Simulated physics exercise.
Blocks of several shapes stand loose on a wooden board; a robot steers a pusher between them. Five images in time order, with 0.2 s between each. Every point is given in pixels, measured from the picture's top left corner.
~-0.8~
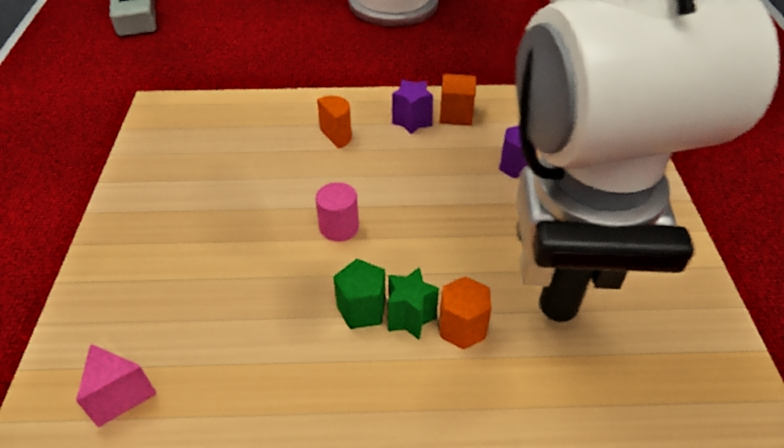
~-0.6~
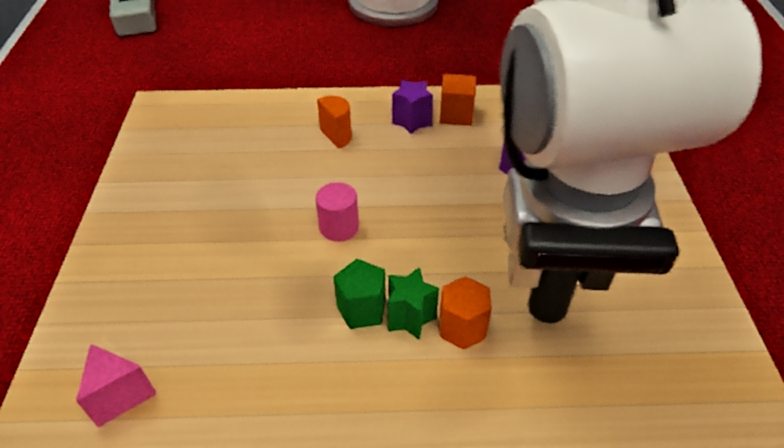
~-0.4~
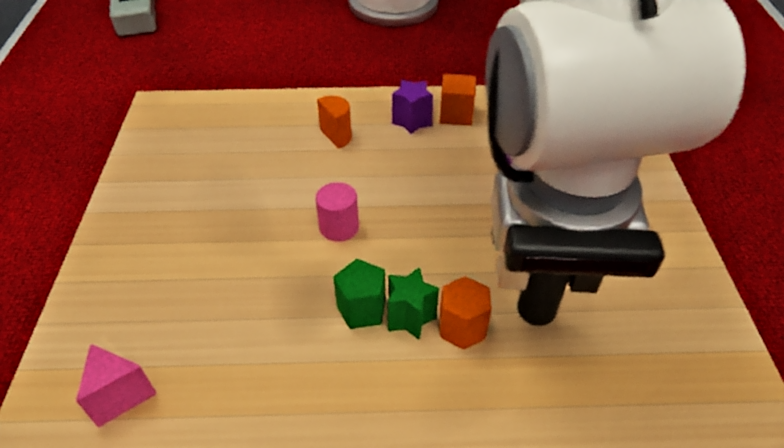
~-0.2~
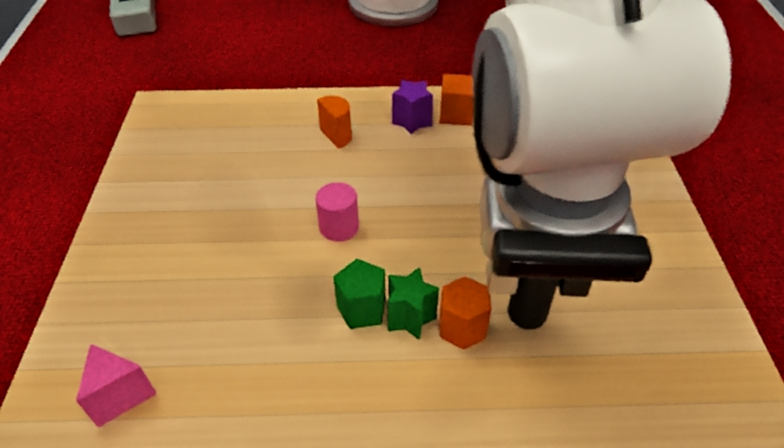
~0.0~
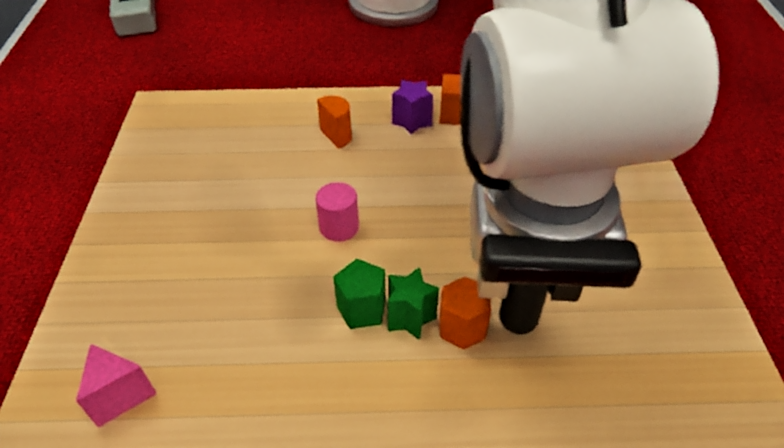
White robot arm with a black pusher sliding slowly left towards an orange hexagon, while colourful blocks stay still on wooden board.
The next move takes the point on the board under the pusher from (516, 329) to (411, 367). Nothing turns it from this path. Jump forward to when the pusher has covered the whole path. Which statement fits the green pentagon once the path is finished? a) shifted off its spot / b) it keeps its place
It's a.
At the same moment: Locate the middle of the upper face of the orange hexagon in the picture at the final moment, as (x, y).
I'd place it at (429, 290), taking the centre of its top.
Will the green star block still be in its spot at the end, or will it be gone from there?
Moved away.
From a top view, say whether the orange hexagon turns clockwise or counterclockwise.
Top view: Clockwise.
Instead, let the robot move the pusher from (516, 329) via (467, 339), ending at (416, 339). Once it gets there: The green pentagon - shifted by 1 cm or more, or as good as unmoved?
Moved off its spot.
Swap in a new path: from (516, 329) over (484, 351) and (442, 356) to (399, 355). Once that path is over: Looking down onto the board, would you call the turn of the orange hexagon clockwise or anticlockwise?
From above, clockwise.
What follows on the original path. Halfway along, pusher at (464, 339); green pentagon at (350, 276), turned 20° anticlockwise; green star block at (394, 275); orange hexagon at (433, 292), turned 55° clockwise.
At the end, pusher at (411, 358); green pentagon at (346, 275), turned 25° anticlockwise; green star block at (391, 272); orange hexagon at (429, 290), turned 65° clockwise.
